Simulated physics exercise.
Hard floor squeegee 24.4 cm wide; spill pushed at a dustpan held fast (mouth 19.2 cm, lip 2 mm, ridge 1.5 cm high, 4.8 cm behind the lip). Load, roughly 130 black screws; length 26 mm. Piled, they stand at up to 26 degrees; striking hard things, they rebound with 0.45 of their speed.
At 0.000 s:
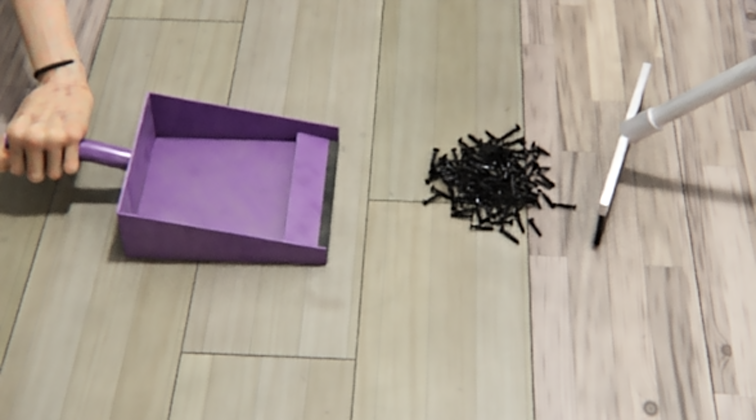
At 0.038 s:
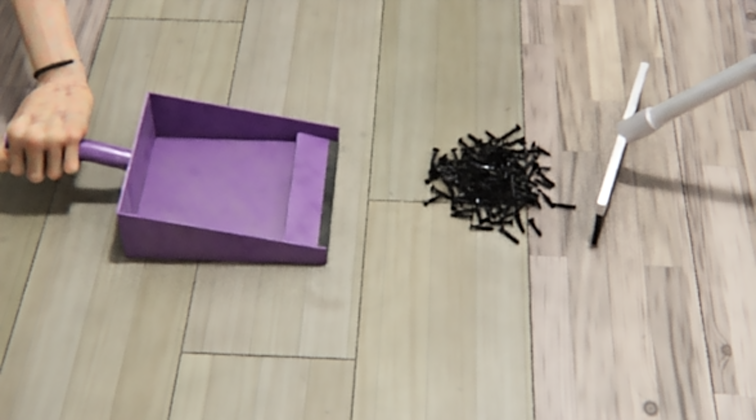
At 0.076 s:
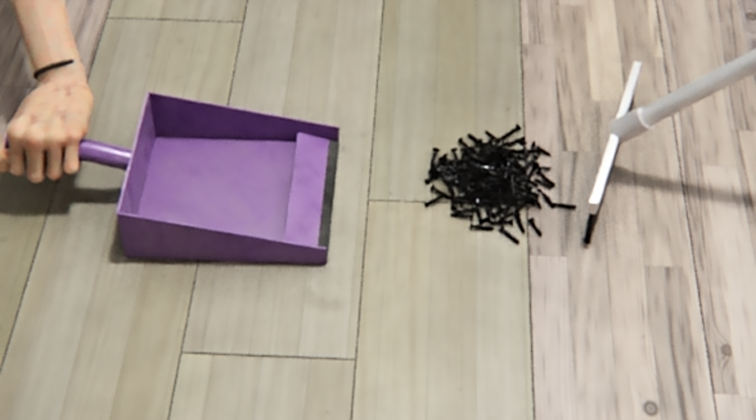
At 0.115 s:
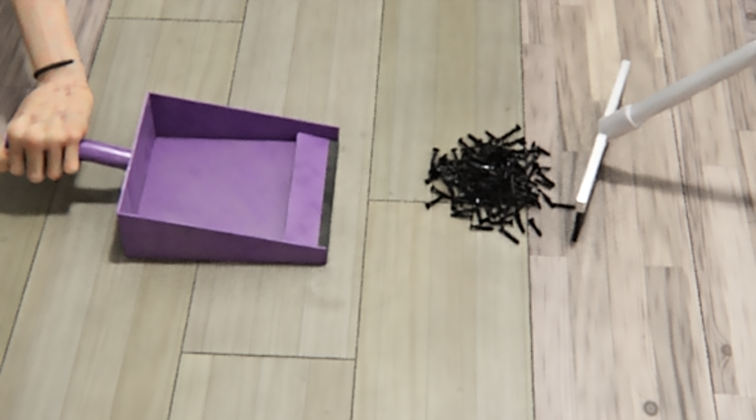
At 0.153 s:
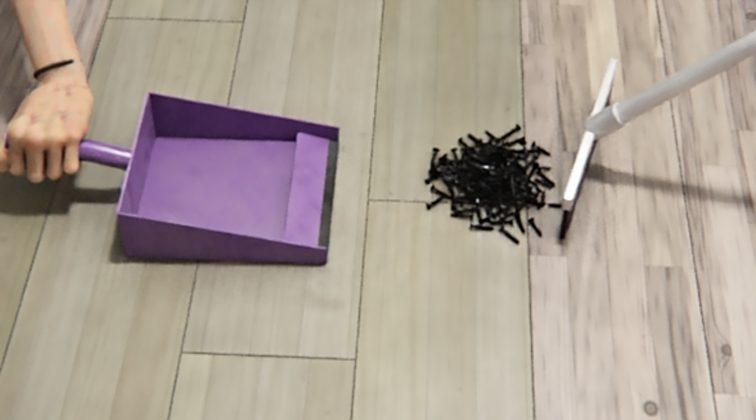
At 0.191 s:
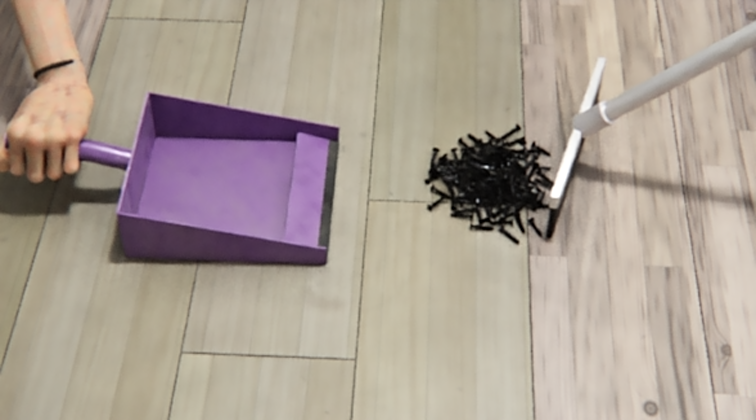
A hand with a dark band at the wrist grips the handle of a purple dustpan at the left of a wood-look plank floor, seen from above by a still camera. A heap of small black screws lies in the middle, with a white-framed, black-edged squeegee on a pale pole at right. The squeegee slides left to the heap's edge, barely disturbing the screws, while the dustpan stays still.
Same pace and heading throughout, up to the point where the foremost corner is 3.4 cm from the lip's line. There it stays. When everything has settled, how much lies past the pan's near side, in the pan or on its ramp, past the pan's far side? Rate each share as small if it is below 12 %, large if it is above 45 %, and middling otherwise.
Past the pan's near side: Small, in the pan or on its ramp: Small, past the pan's far side: Middling.
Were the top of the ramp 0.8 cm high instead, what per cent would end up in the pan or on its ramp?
Estimate: About 5 in a hundred.
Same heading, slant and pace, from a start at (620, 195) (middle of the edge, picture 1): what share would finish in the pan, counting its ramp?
Roughly 0 percent, ramp included.
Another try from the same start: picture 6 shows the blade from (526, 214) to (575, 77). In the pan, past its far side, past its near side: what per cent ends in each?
Final per cent - pan 5, far 15, near 0.
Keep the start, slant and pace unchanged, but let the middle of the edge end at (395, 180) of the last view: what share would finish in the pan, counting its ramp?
Close to 5 in a hundred.
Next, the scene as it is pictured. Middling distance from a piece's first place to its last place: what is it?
I'd say near 16 cm.
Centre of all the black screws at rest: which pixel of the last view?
After settling, the middle sits near (359, 154).
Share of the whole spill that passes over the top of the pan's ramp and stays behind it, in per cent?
Roughly 0 in a hundred.
Then, at 0.47 s, middle of the blade 17 cm from the lip; 0 % over the lip, far side 10 %, near side 0 %.
Then, at 0.65 s, middle of the blade 11 cm from the lip; 0 % over the lip, far side 20 %, near side 0 %.
Then, at 0.95 s, middle of the blade 7 cm from the lip; 5 % over the lip, far side 35 %, near side 0 %.
In the end, at 1.2 s, near side 0 %, pan 5 %, far side 35 %, in front of the lip or behind the blade 60 %.
